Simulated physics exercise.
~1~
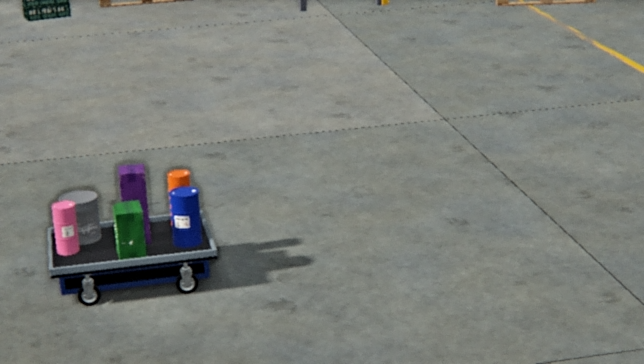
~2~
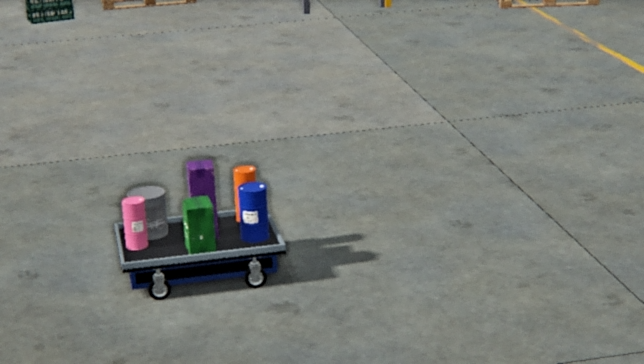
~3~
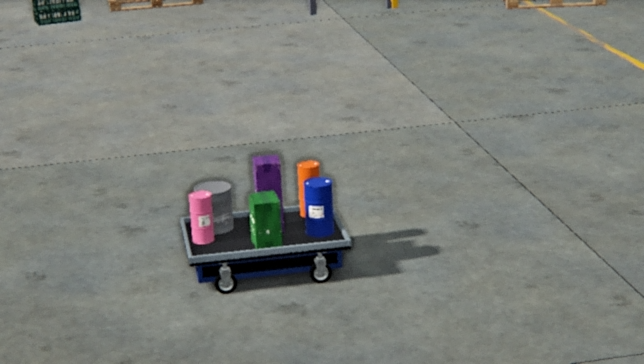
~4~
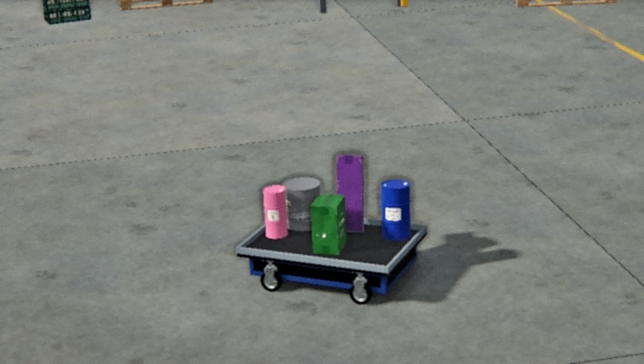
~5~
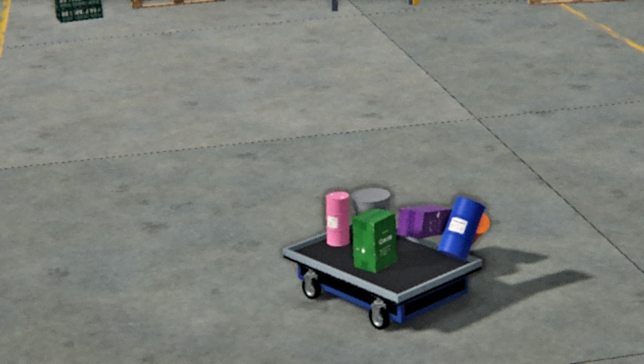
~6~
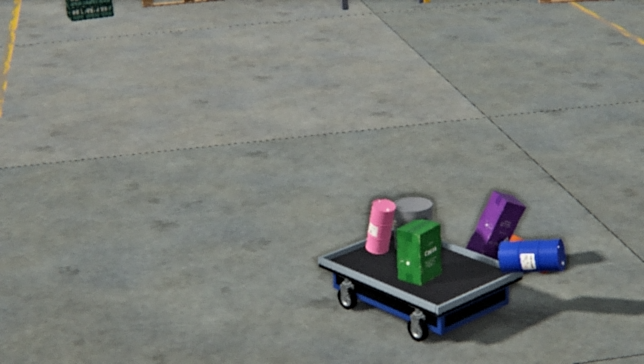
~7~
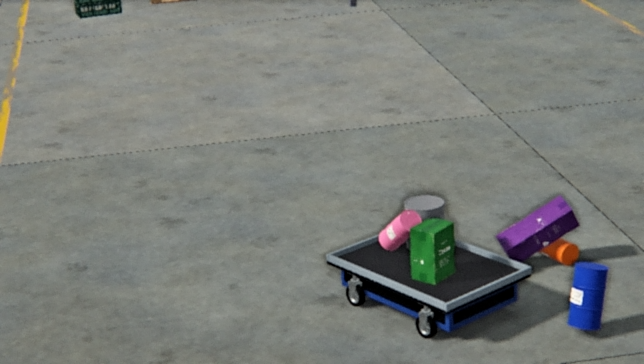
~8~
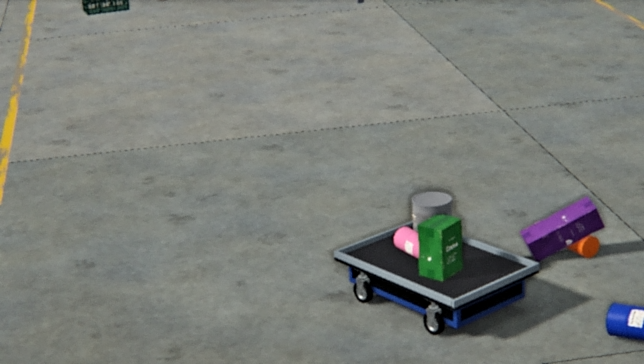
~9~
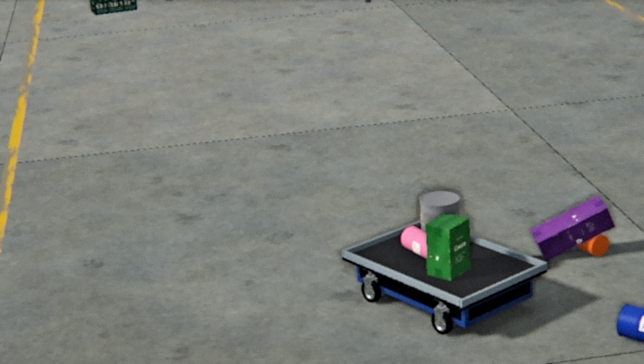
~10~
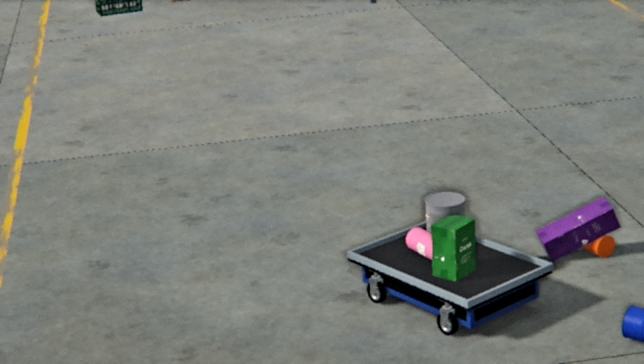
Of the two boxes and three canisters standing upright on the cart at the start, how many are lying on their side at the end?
Four of them end on their side, namely the blue, orange and pink canisters and the purple box.
The footage shows a flat cart rolling right across a concrete floor and turning toward the viewer as orange, purple and blue containers tumble off its far side. A pink canister topples on the deck, and the cart stops with the green box and grey pail still upright.
